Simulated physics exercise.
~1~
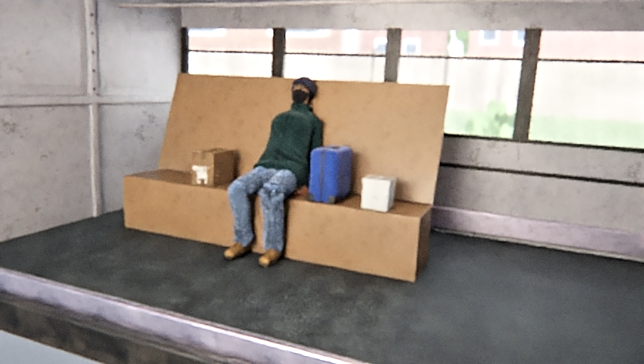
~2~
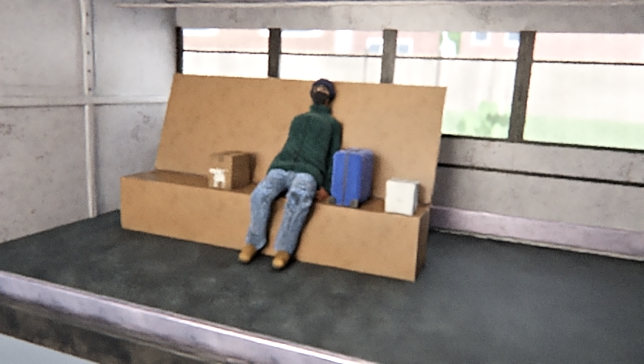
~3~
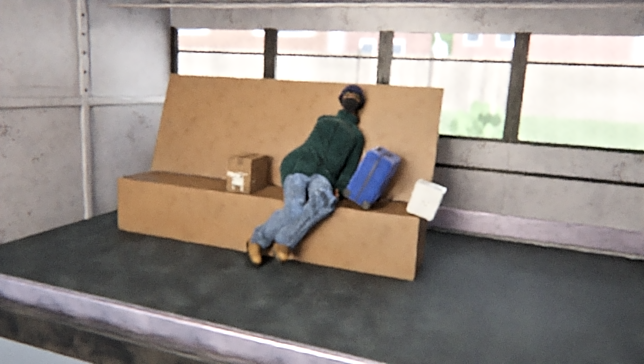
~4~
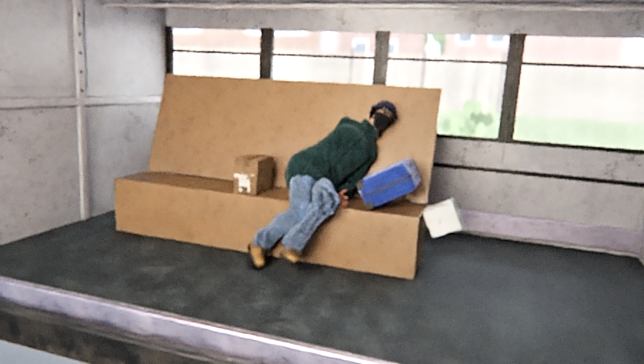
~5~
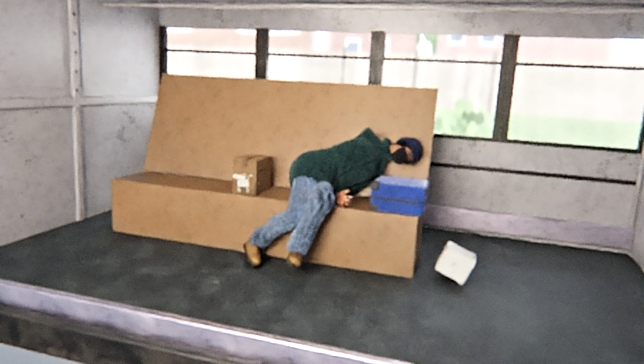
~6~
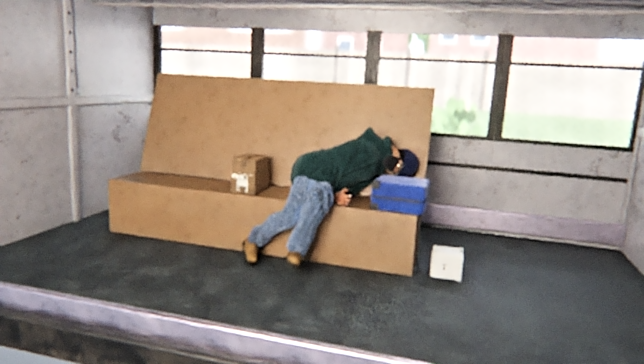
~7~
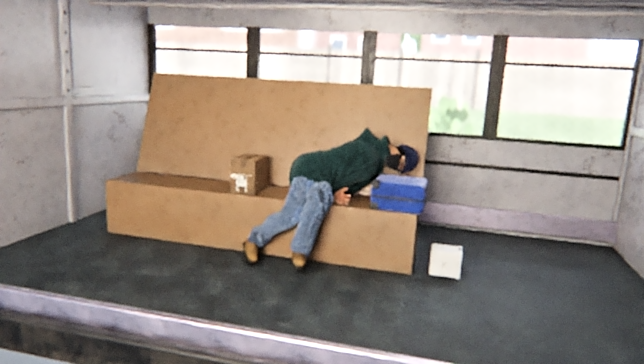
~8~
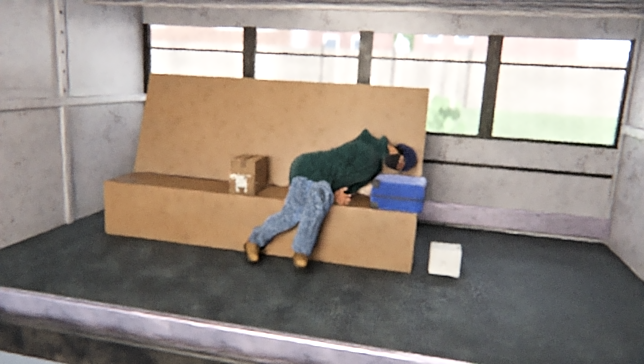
At first, a person in a green sweater, jeans and a dark cap sits on a tan bench, with a brown box to the left and a blue case and a white tub to the right. The person and the luggage slide right along the seat. Then the person leans over sideways as the blue case tips and the white tub tilts past the bench end. The tub tumbles to the dark floor, while the person slumps down toward the toppled case. Finally, the tub rests on the floor, and the person lies slumped against the case, with the box still upright on the seat.
